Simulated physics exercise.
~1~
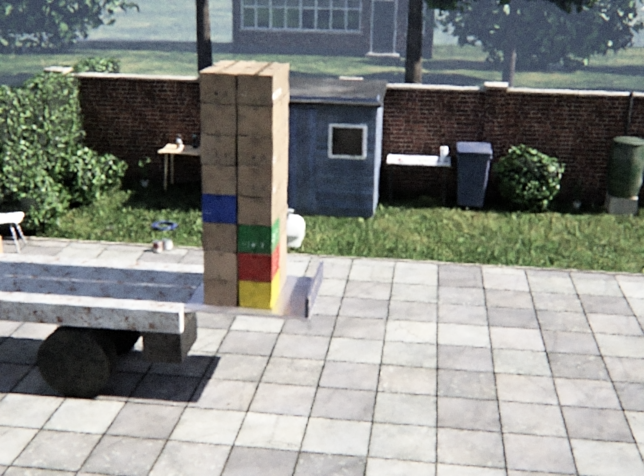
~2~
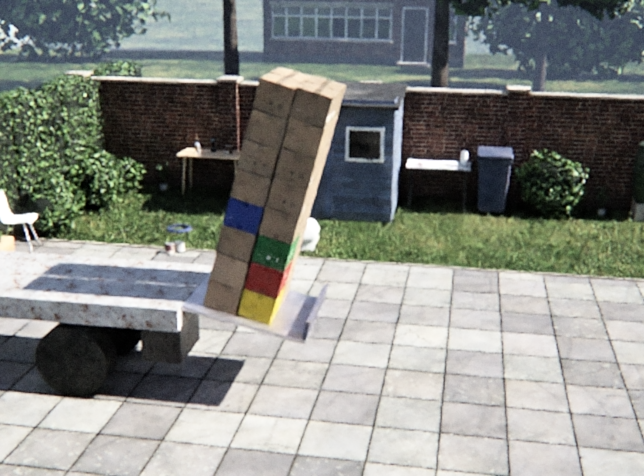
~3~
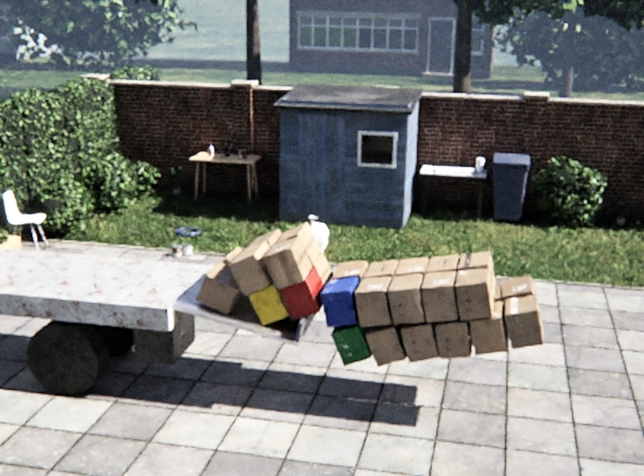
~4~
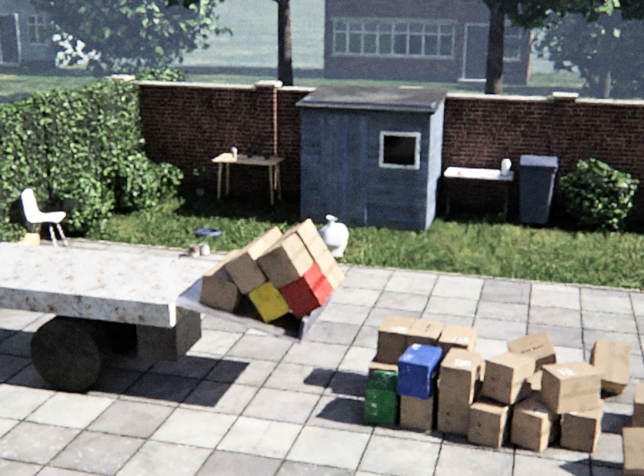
On a paved yard, stacked cartons topple off a tilting flap, leaving a few aboard.
